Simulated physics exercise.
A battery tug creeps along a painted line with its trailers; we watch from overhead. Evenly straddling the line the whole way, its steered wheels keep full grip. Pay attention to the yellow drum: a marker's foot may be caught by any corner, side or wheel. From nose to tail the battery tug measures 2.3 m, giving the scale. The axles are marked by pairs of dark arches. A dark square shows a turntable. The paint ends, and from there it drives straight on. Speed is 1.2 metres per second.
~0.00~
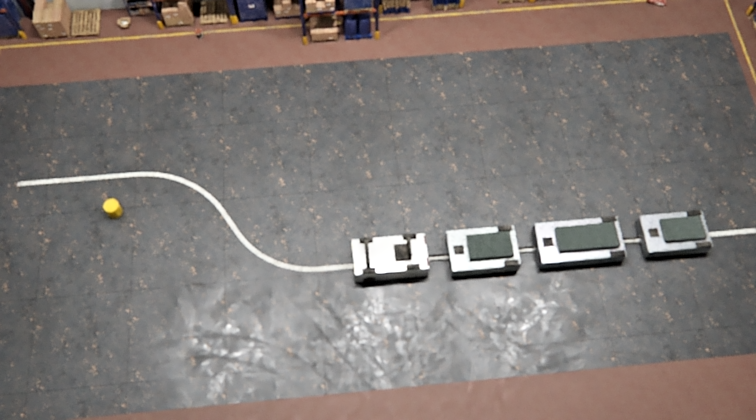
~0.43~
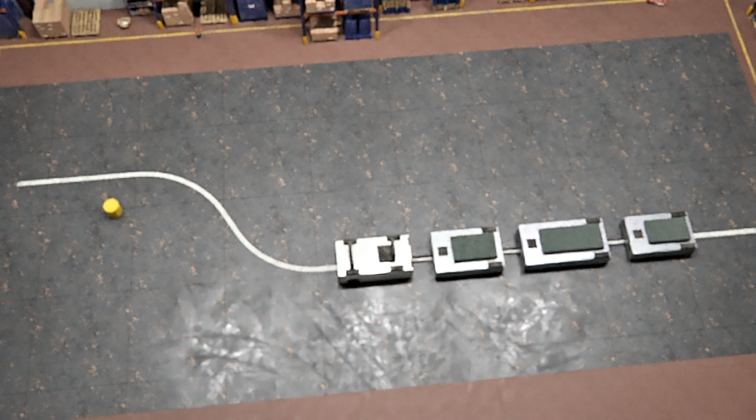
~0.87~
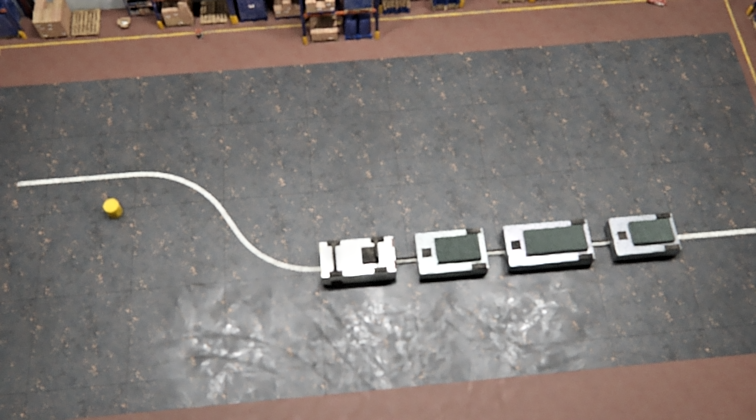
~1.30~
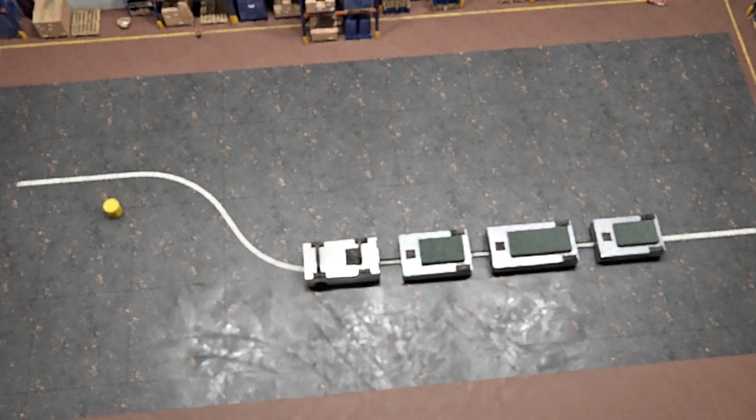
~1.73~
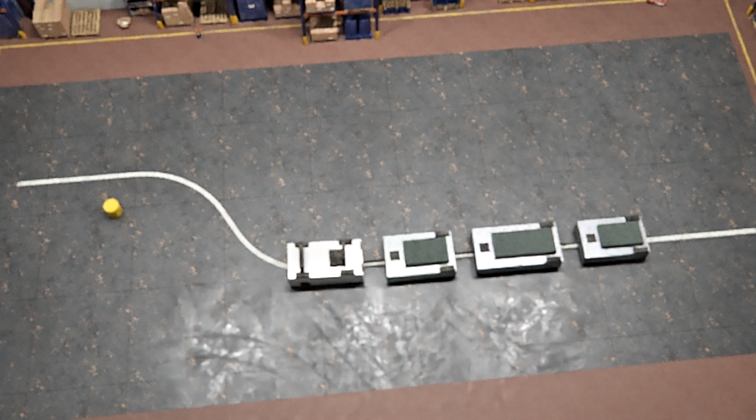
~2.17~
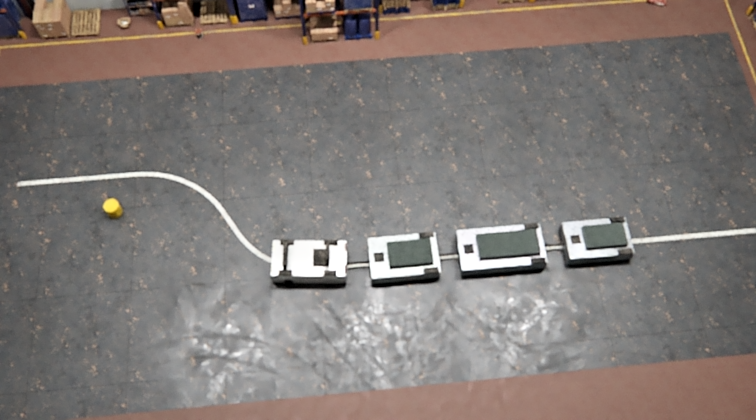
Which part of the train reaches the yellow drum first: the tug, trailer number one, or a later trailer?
That one's some trailer behind that.
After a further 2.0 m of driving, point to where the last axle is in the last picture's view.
Estimated position: Close to (565, 240).
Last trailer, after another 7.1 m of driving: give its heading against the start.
The last trailer is now at about 5 degrees to its starting heading.
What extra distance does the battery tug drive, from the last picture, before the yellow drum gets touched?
After roughly 14.0 metres.
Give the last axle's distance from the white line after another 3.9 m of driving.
Some 0 cm off it.
By 8.2 s, the last axle is at (419, 251) of the last picture, 10 cm off the line.
By 13.8 s, the last axle is at (232, 208) of the last picture, 25 cm off the line; the second trailer has hit yellow.
By 20.4 s, the last axle is at (3, 181) of the last picture, 15 cm off the line; 1 of 1 struck in all.
